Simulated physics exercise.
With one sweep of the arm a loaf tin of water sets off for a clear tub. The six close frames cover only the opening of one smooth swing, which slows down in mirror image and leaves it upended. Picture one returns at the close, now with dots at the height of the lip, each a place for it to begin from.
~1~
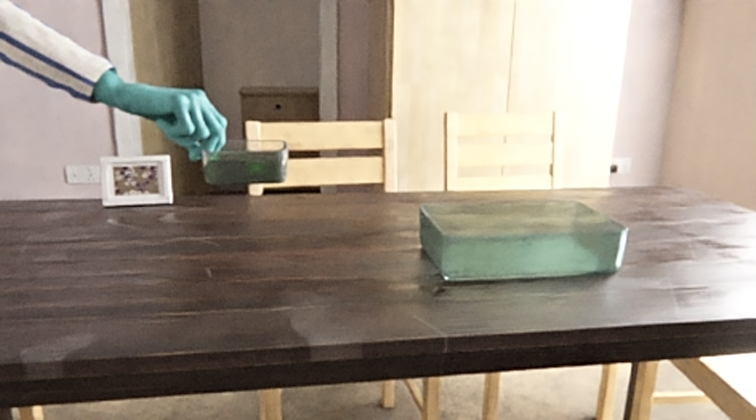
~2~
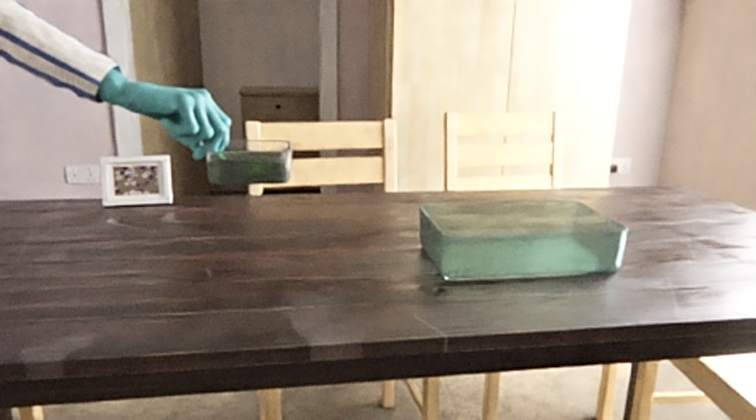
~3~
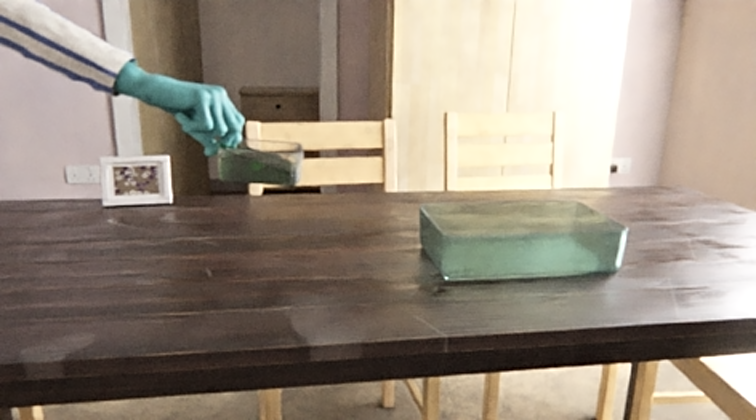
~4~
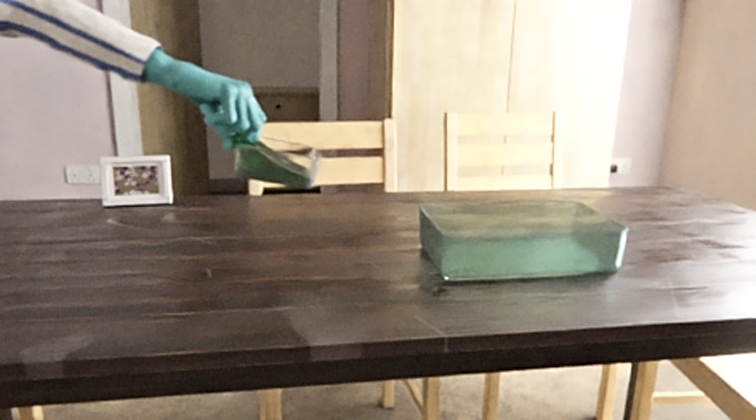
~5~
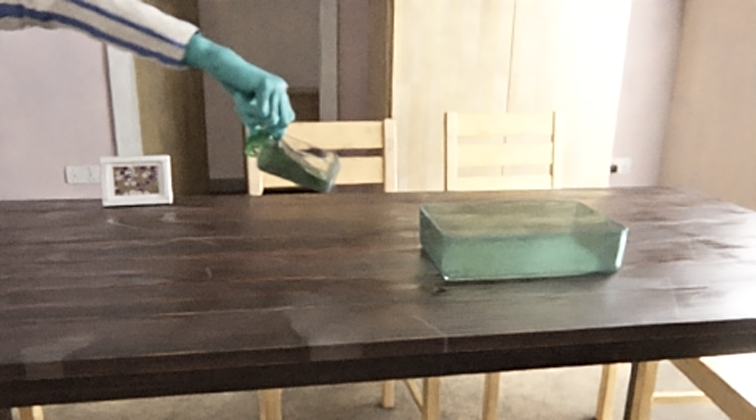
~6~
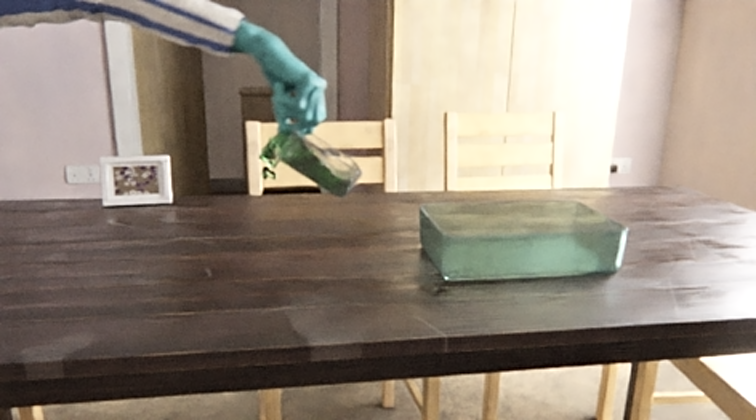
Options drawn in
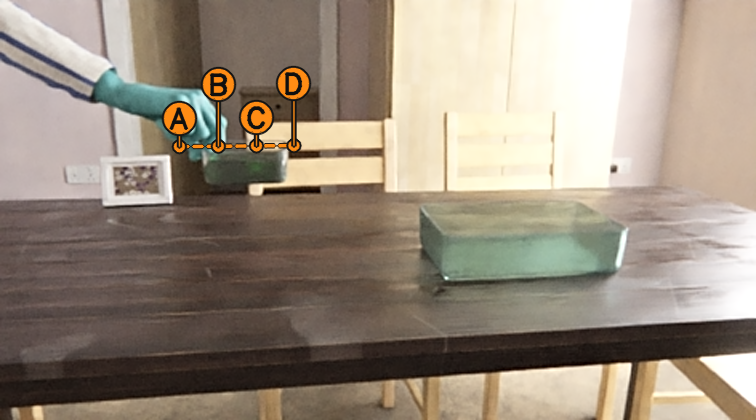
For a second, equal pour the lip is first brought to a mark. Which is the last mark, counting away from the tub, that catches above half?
C is the one.
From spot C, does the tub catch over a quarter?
Yes.
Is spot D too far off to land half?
No, not at all.
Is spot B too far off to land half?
Yes, it does.
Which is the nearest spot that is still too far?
The answer is B.
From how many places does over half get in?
Two of them.
On the marked copy, A at (179, 146); B at (218, 146); C at (256, 145); D at (293, 145).
With A, about 0 % lands in the tub, 94 % falls short and 6 % goes beside or beyond.
With B, about 23 % lands in the tub, 68 % falls short and 10 % goes beside or beyond.
With C, about 70 % lands in the tub, 22 % falls short and 9 % goes beside or beyond.
With D, about 72 % lands in the tub, 16 % falls short and 12 % goes beside or beyond.
